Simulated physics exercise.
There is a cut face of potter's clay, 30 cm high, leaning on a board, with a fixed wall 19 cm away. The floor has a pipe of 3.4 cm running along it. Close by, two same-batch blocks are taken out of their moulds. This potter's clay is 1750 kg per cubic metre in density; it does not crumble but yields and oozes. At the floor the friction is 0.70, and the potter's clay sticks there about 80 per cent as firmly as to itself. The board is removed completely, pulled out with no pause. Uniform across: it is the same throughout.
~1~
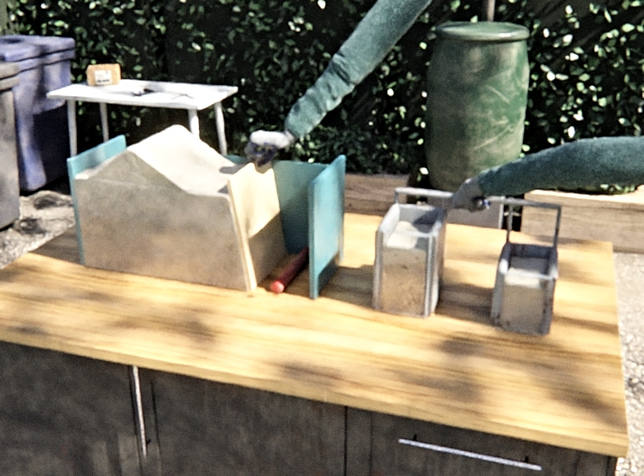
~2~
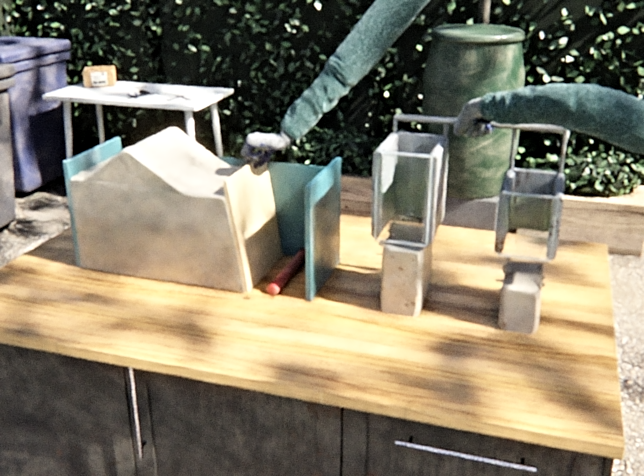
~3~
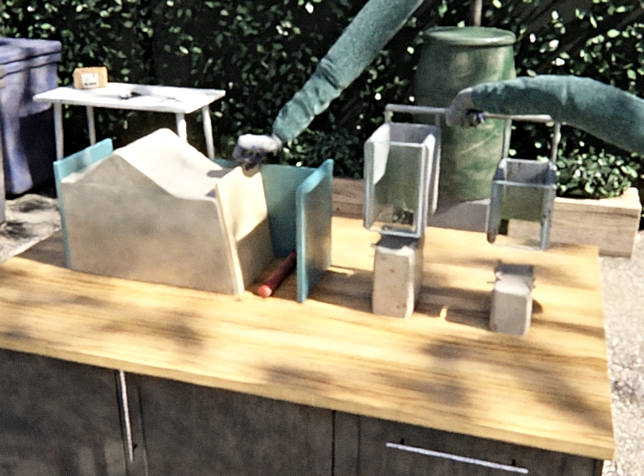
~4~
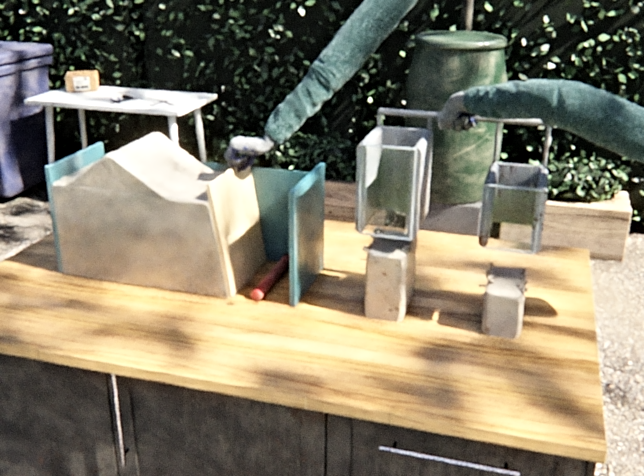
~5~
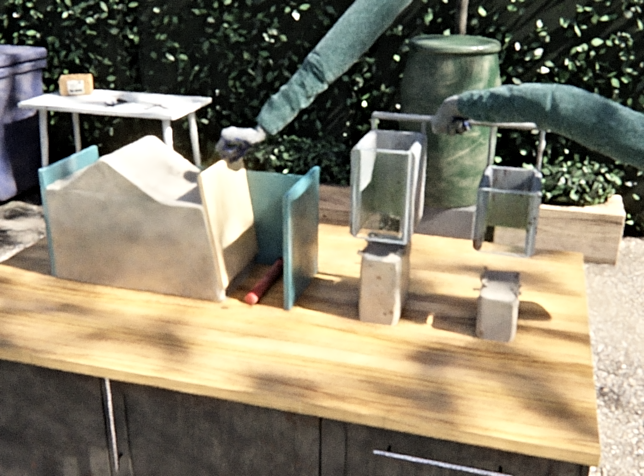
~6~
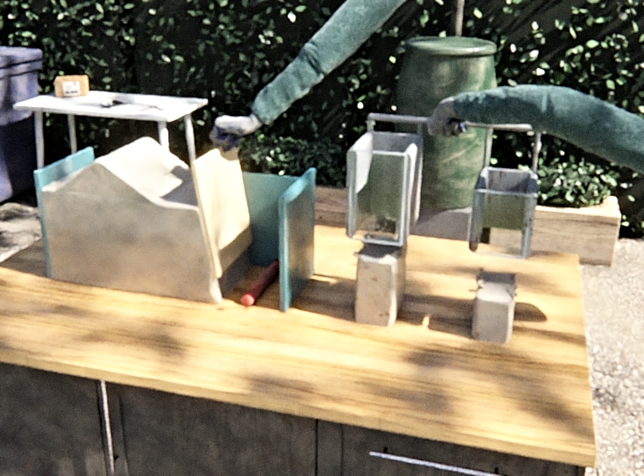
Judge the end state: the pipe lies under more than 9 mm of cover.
That is false.
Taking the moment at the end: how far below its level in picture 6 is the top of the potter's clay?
I'd put it at close to 0.5 cm.
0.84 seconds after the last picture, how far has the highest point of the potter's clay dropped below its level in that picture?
By my estimate, near 0.0 cm.
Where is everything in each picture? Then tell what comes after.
Top of the board at (229, 194), not yet moved; highest point of the potter's clay at (134, 149); test blocks 21 cm, 14 cm high (left to right), in the first picture.
Top of the board at (225, 195), not yet moved; highest point of the potter's clay at (130, 151); test blocks 21 cm, 14 cm high (left to right), in the second picture.
Top of the board at (216, 197), not yet moved; highest point of the potter's clay at (121, 153); test blocks 21 cm, 14 cm high (left to right), in the third picture.
Top of the board at (208, 199), moved 5 mm; highest point of the potter's clay at (113, 156); test blocks 21 cm, 14 cm high (left to right), in the fourth picture.
Top of the board at (199, 189), moved 4.4 cm; highest point of the potter's clay at (107, 160); test blocks 21 cm, 14 cm high (left to right), in the fifth picture.
Top of the board at (193, 178), moved 8.4 cm; highest point of the potter's clay at (103, 162); test blocks 21 cm, 14 cm high (left to right), in the sixth picture.
Another 0.39 s on from the sixth picture, the face still stands and nothing lies on the pipe.
Another 0.84 s on from the sixth picture, the face still stands and nothing lies on the pipe.
Another 1.29 s on from the sixth picture, the face still stands and nothing lies on the pipe.
Another 1.75 s on from the sixth picture, the face still stands and nothing lies on the pipe.
Another 1.79 s on from the sixth picture, at the end, the face still stands and nothing lies on the pipe.
